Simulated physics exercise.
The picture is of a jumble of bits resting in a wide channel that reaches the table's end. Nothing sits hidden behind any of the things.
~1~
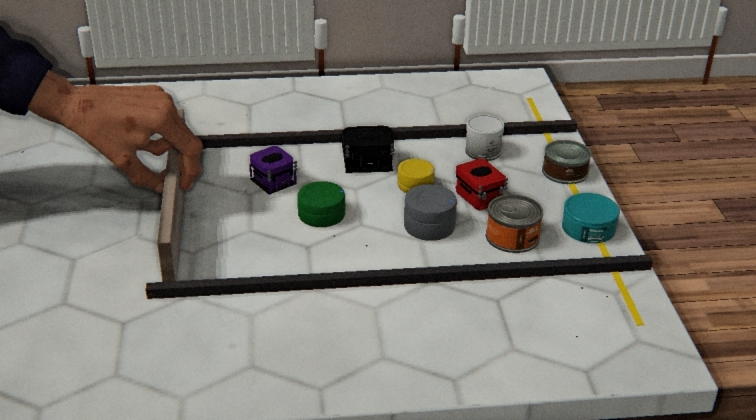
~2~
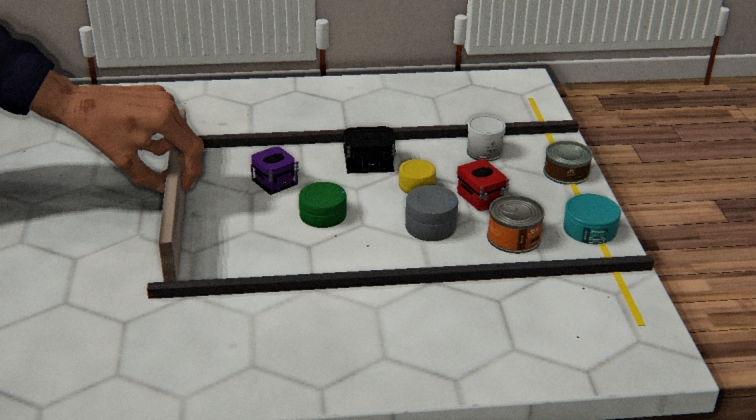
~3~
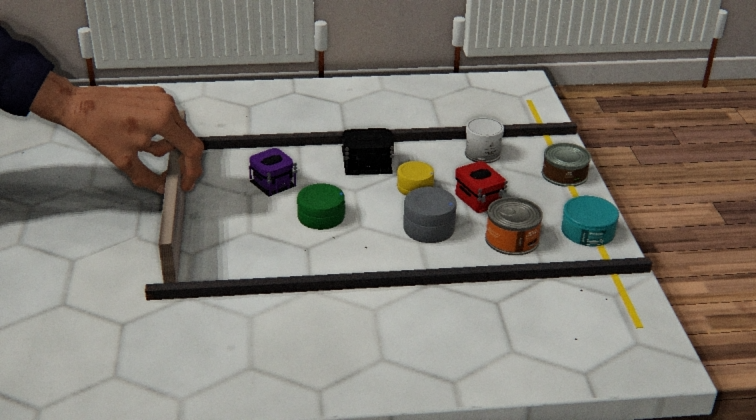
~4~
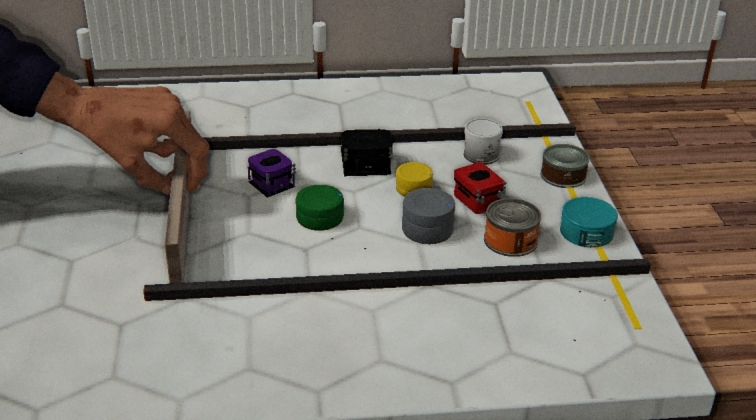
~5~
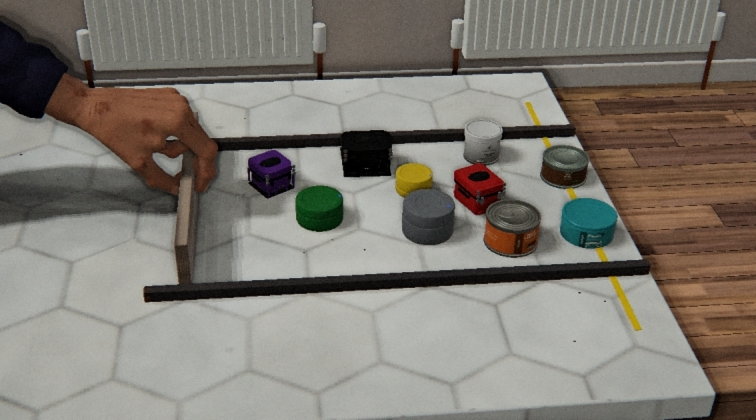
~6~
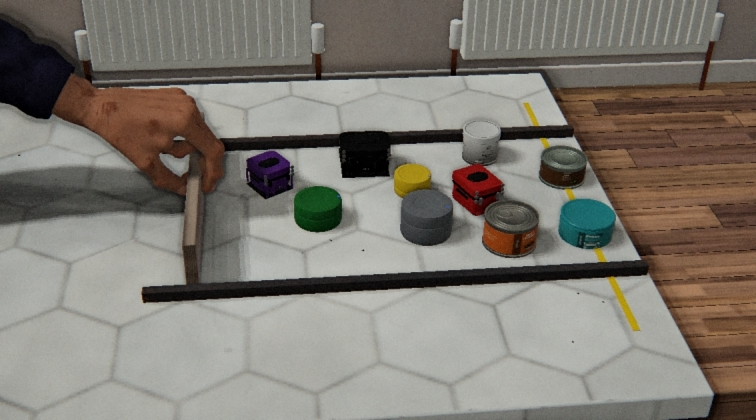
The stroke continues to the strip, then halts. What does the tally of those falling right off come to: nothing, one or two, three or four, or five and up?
Over the end go more than four.
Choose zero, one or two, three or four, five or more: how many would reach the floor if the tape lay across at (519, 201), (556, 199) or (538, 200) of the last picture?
First one or two, then three to four, and last one to two.
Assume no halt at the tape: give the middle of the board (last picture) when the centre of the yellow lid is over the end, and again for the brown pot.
Middle: Roughly (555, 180); roughly (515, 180).
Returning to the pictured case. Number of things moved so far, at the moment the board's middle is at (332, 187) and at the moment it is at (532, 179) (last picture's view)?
It comes to 3 for the first spot, 10 for the other.
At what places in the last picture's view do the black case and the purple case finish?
In the last picture, roughly (568, 137) and (577, 163).
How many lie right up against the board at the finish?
5 end up touching it.
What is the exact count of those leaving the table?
Fallen: 5.
Soon after, none off yet; brown pot at rest near (563, 167); turquoise tub at rest near (587, 224); white tin at rest near (481, 143).
Then, none off yet; brown pot moved about its own width near (593, 165); turquoise tub moved about its own width near (624, 222); white tin moved well along near (549, 141).
At rest, the number that fall off is five or more; fallen, yellow lid, red case, white tin, turquoise tub and brown pot.
